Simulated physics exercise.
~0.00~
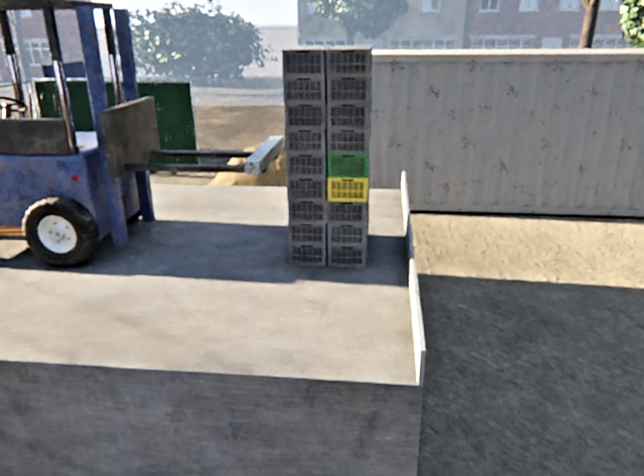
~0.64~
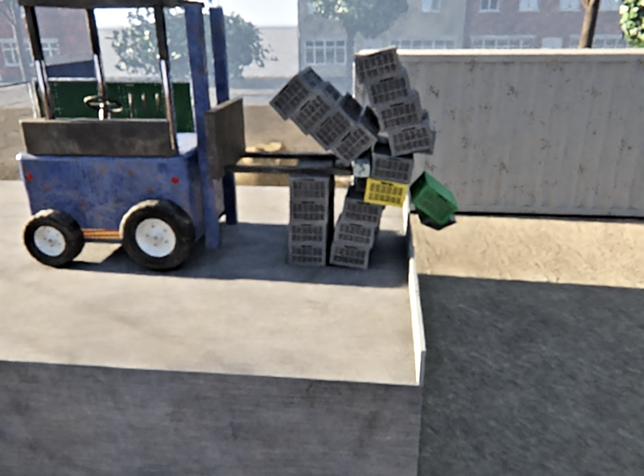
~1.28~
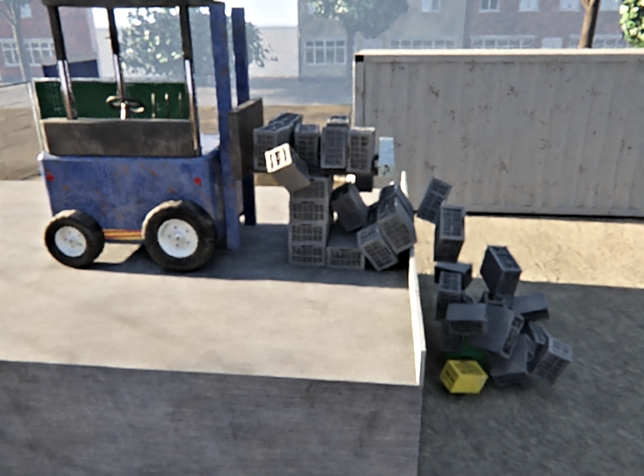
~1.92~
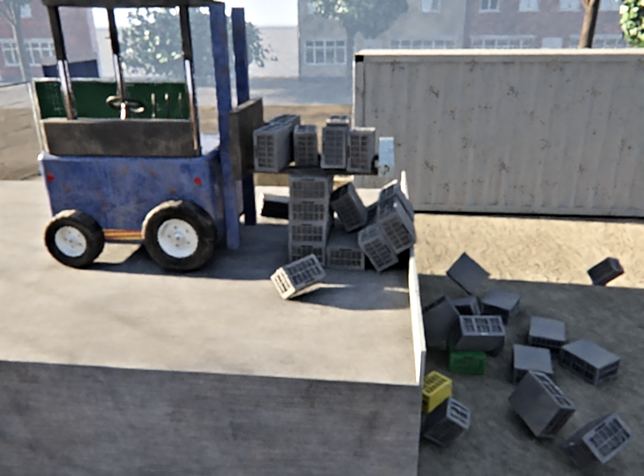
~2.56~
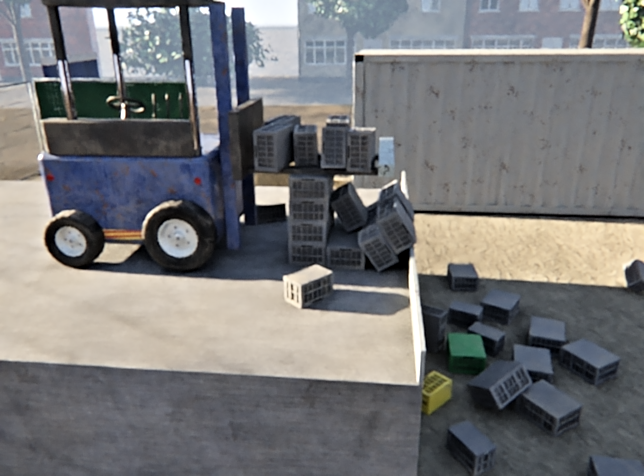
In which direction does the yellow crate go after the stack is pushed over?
The yellow crate moves down, dropping past the edge of the raised deck to the ground below.
A blue forklift drives right, toppling stacked crates, and many end scattered below the deck.
